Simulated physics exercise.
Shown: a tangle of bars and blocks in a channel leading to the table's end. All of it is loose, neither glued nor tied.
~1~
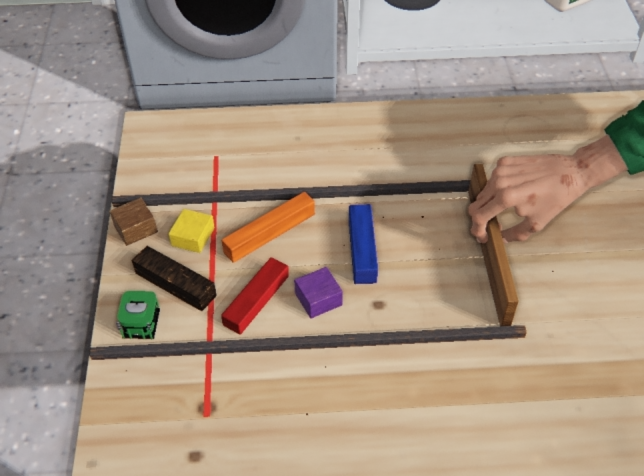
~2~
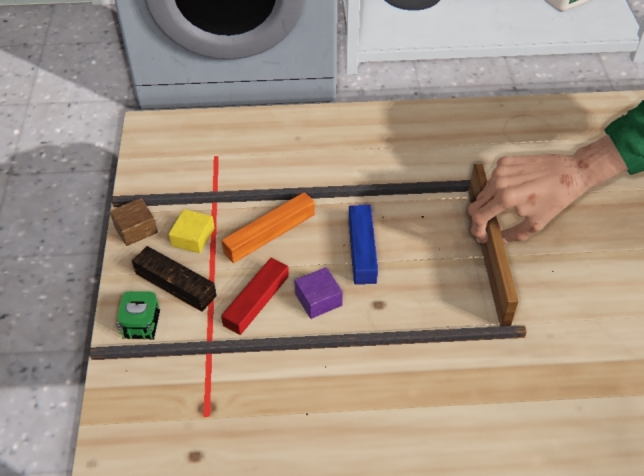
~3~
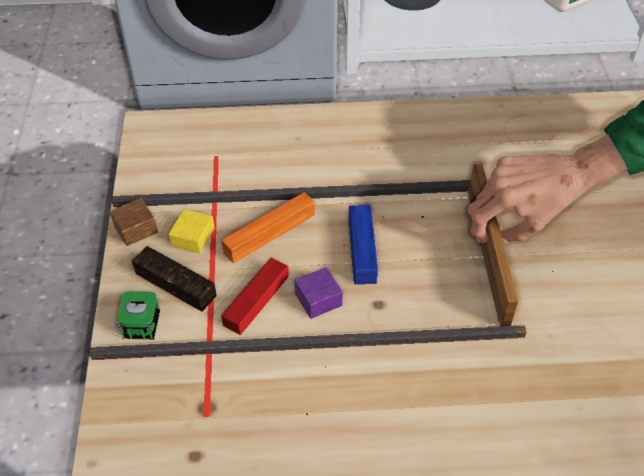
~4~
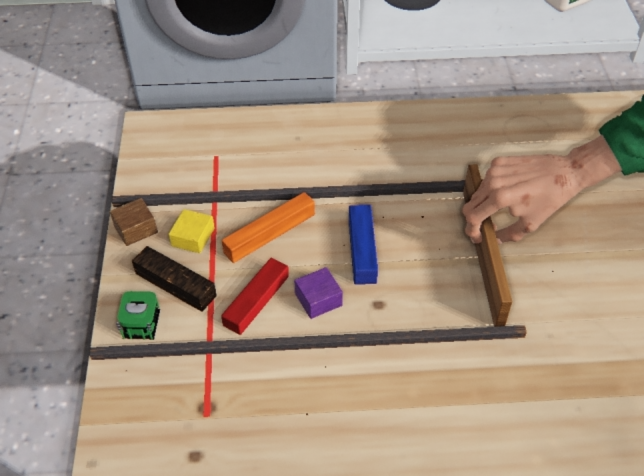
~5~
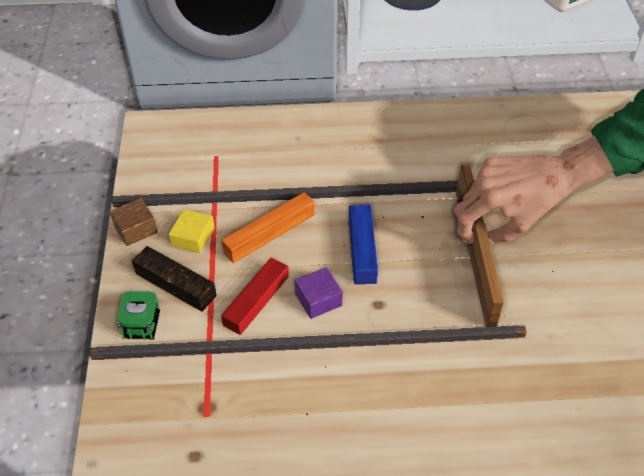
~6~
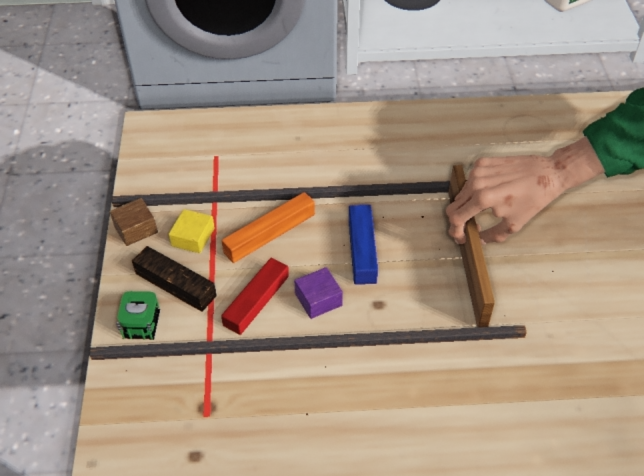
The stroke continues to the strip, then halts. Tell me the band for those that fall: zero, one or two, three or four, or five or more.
I expect not one of them will drop off.
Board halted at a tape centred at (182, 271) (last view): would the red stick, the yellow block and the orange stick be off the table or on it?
The red stick is kept; the yellow block does not fall; the orange stick remains up.
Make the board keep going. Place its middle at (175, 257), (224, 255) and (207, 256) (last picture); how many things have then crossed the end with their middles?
The counts are 3, 0 and 0, in that order.
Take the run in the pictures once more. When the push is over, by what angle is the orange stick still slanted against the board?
It measures close to 25 degrees.
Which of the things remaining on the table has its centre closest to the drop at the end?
It would be the brown block.
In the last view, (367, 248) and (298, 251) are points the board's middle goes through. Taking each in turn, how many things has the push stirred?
Moved so far: 1, then 4.
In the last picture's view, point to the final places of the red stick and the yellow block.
(164, 300), and the other (155, 225).
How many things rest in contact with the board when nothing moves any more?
2.
A little later, none off yet; brown block at rest near (134, 222); green case at rest near (139, 315); black bar at rest near (174, 278).
When it is over, the number that fall off is zero.
